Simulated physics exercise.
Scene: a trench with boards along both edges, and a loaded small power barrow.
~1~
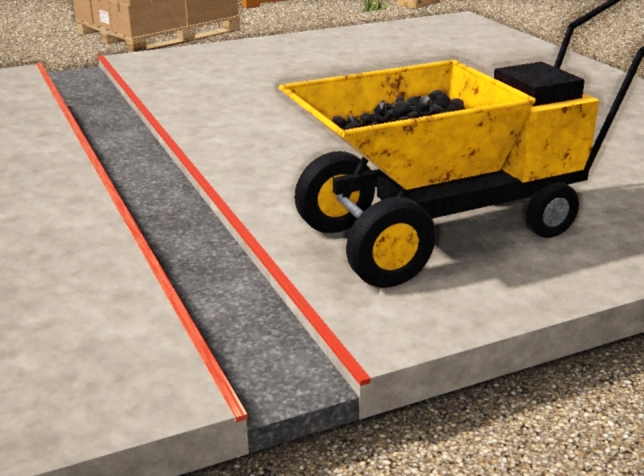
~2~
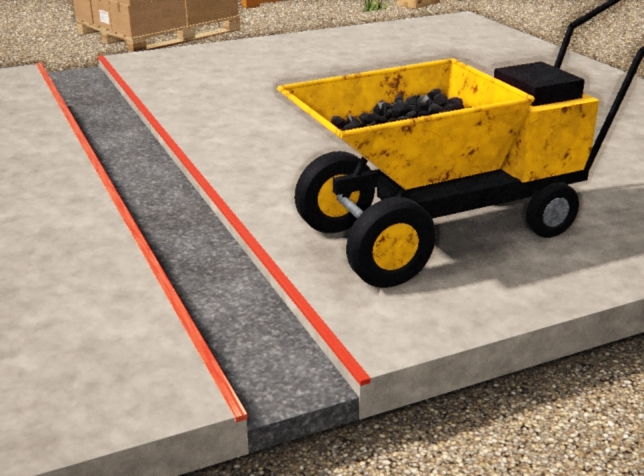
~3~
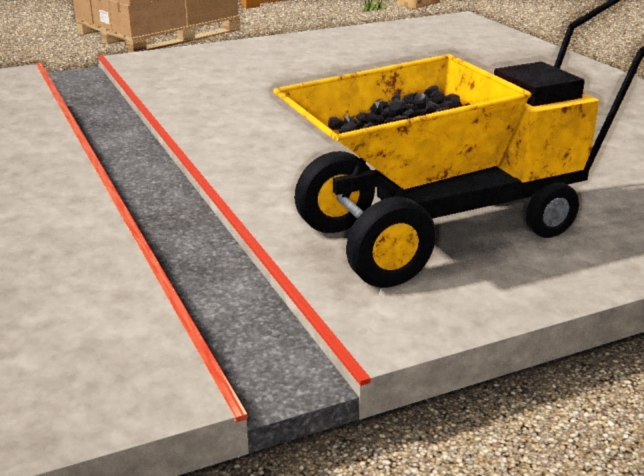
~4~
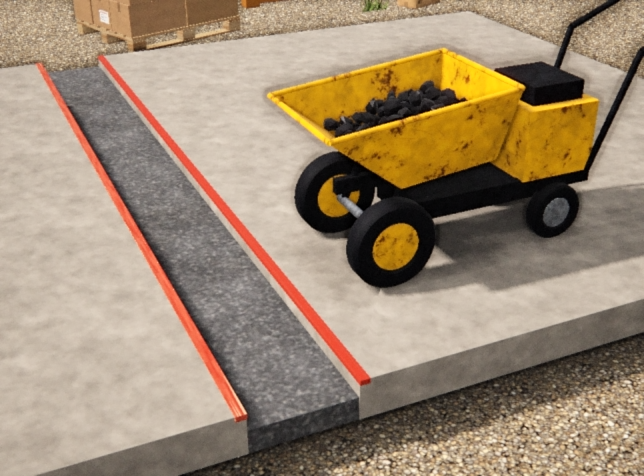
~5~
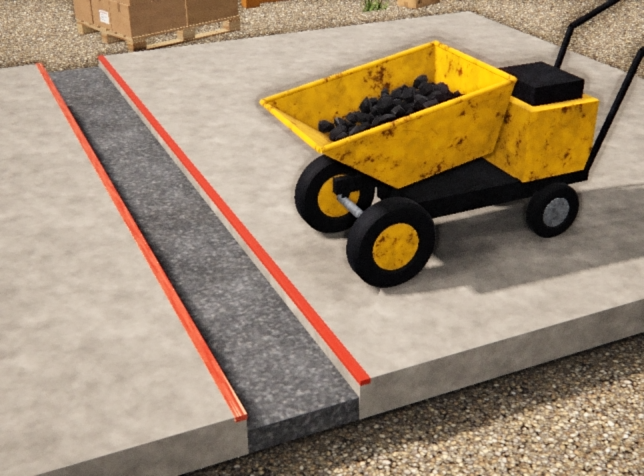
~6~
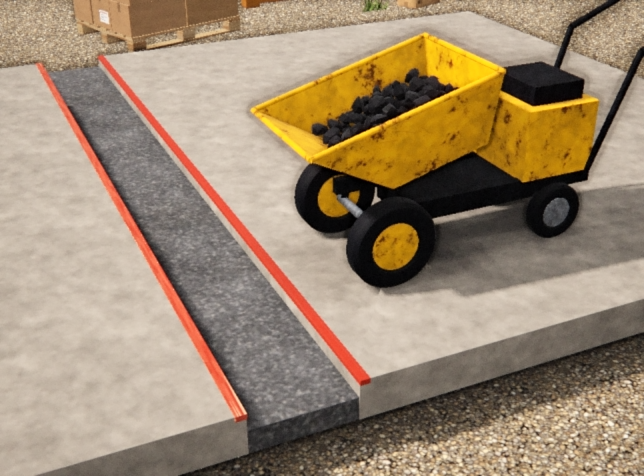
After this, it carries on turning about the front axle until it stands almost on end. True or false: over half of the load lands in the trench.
True.
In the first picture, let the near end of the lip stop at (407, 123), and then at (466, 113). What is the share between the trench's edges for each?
Close to 80 in a hundred, and close to 20 in a hundred.
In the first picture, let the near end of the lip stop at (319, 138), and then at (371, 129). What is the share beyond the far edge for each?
Near 30 % and 0 %.
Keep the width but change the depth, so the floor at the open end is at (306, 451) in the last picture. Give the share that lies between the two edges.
It comes to 100 per cent or so.
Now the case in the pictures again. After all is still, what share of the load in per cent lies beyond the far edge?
It comes to 5 per cent or so.
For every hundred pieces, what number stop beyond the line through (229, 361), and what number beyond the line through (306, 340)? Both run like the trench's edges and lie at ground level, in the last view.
20 % and 70 %.
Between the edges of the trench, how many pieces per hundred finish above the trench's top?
Roughly 40 percent.
Soon after the last picture, skip tipped steeply; all in the skip.
A little later, skip tipped steeply; most in the skip; a small part in or heaped over the trench; a stray few falling.
Later still, skip tipped right over; about a quarter in the skip; about two thirds in or heaped over the trench; a small part beyond it.
At rest, skip tipped right over; about a quarter in the skip; about two thirds in or heaped over the trench; a small part beyond it.
